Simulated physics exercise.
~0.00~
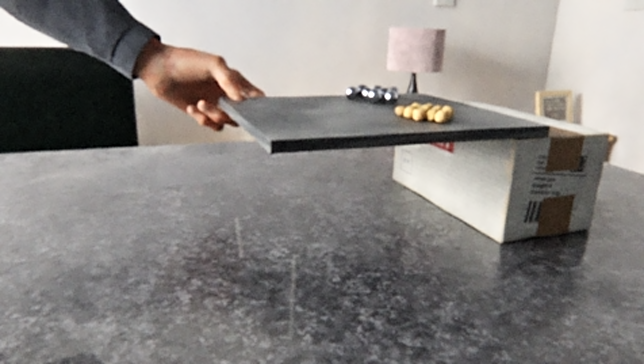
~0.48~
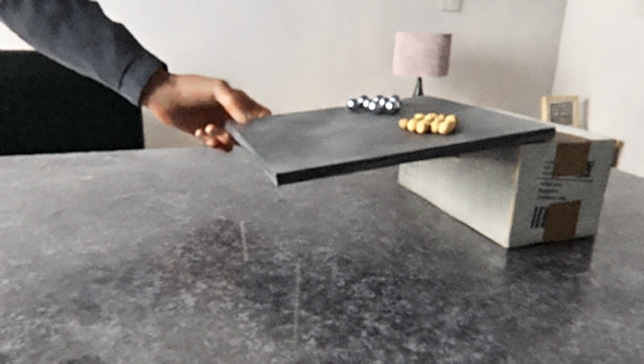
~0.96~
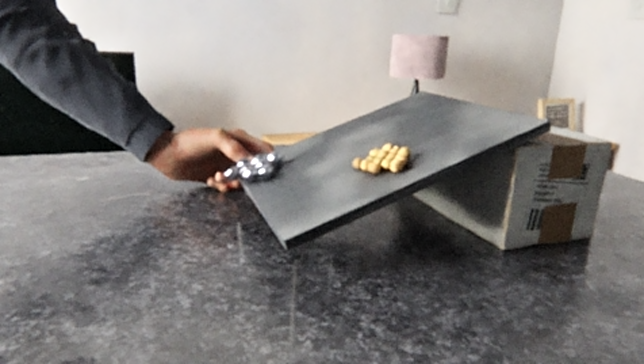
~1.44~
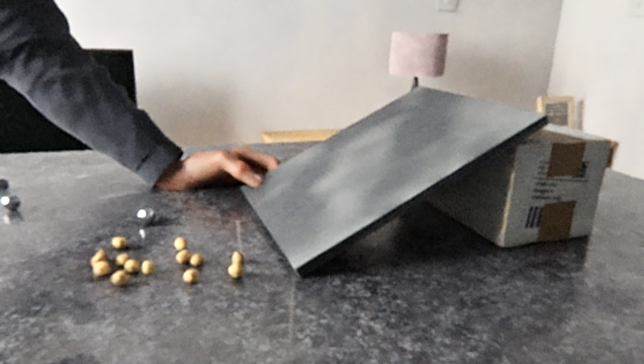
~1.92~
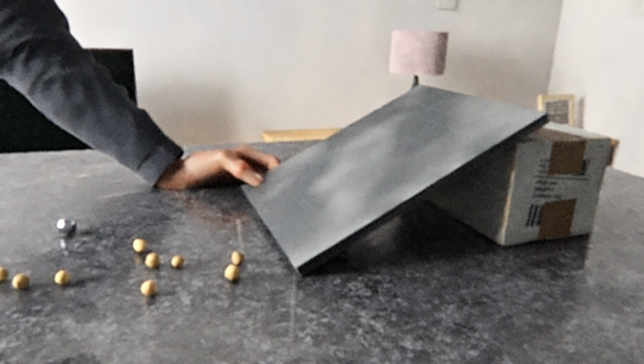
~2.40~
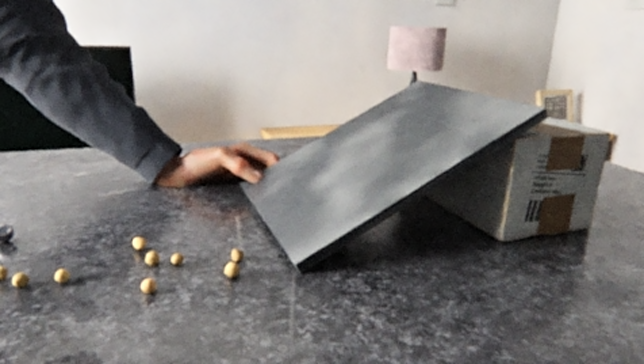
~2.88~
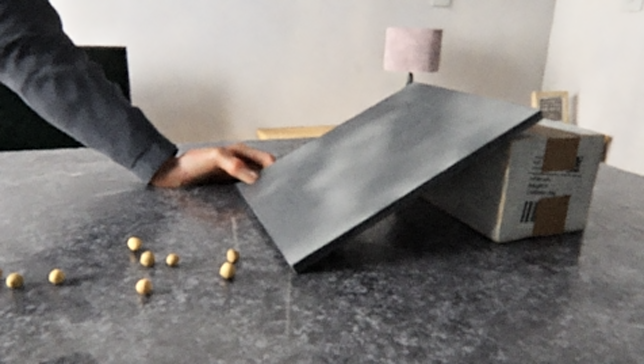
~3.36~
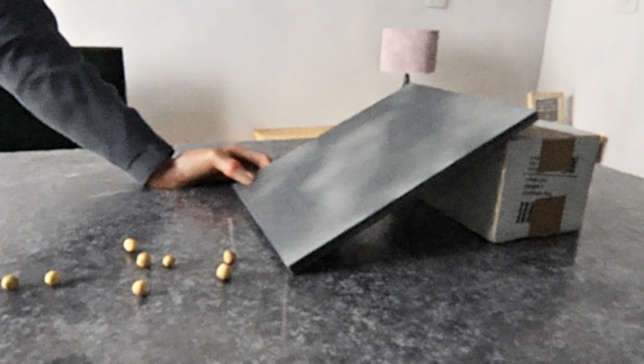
A hand in a dark sleeve holds the left end of a flat dark grey board, whose right end rests on a cardboard box on a speckled grey counter, seen from the side by a slightly swaying camera. Shiny silvery balls sit towards the back of the board and golden ones nearer the front, with a pink-shaded lamp behind. The hand lowers its end, and both groups move down leftward, the silvery ones leading. Once the board's end reaches the counter, the balls spread out to the left. The last silvery ball rolls out of view, while several golden ones come to rest, scattered left of the board.
